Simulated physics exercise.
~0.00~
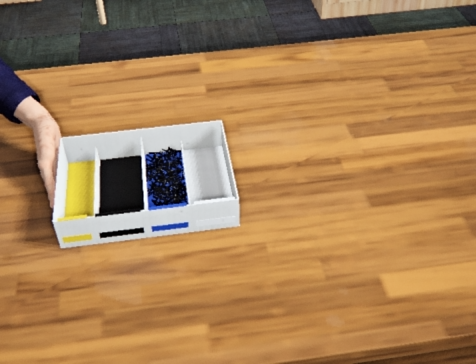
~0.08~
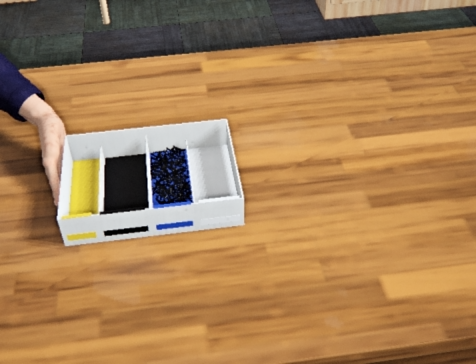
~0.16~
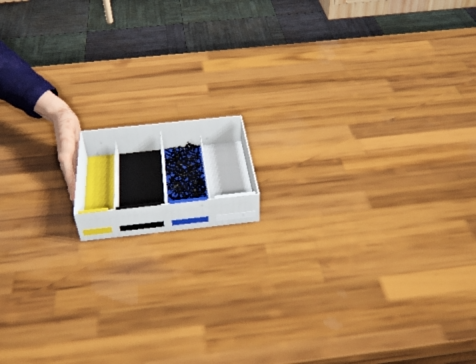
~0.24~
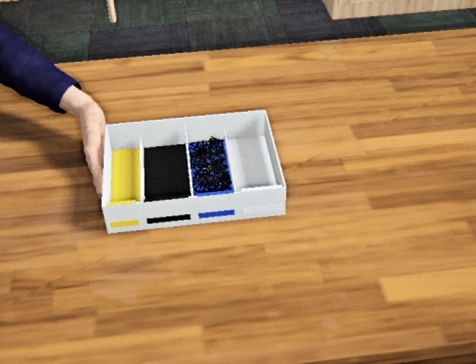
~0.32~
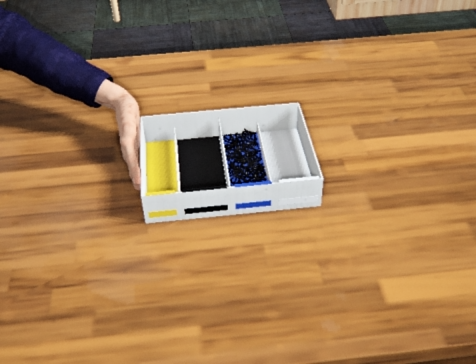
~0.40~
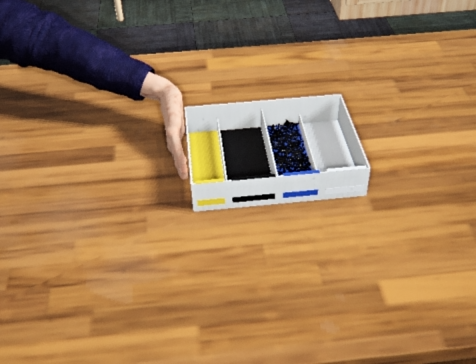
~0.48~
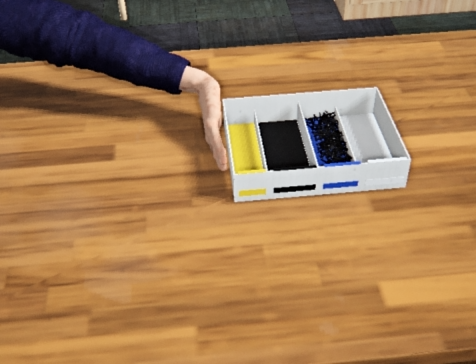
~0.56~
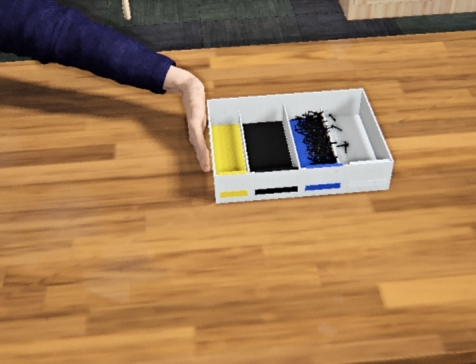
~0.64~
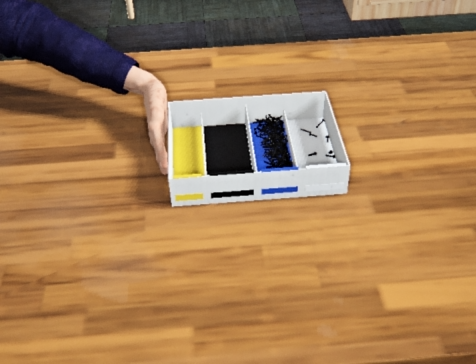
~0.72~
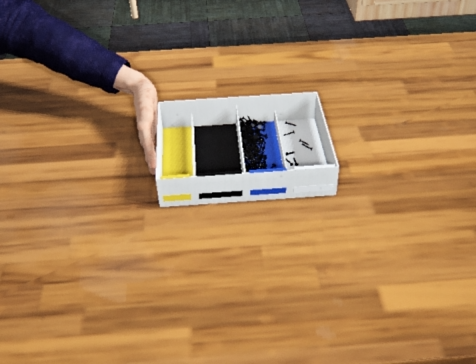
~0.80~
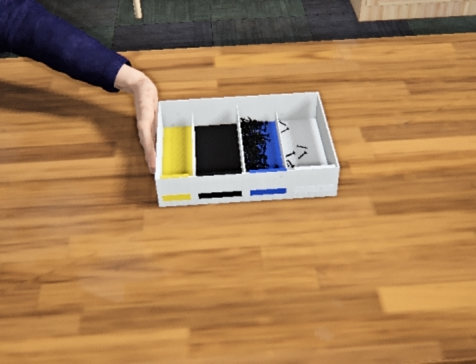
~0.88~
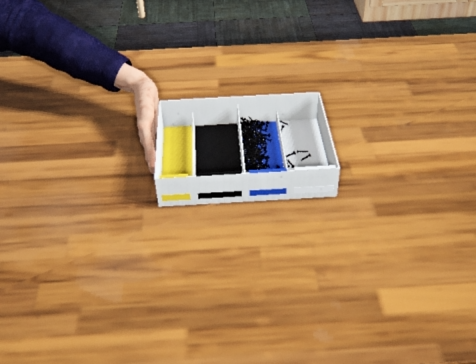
The clip opens on a wooden tabletop where a hand in a dark blue sleeve holds the left end of a white drawer tray with yellow, black, blue and white compartments. Small black screws fill the blue section. The hand pushes the tray to the right, moving faster as it goes, then stops it and draws it a shorter way back to the left. The screws shift inside the blue section, and a few spill into the empty white one. Finally the tray rests still, with most screws bunched toward the left of the blue section.
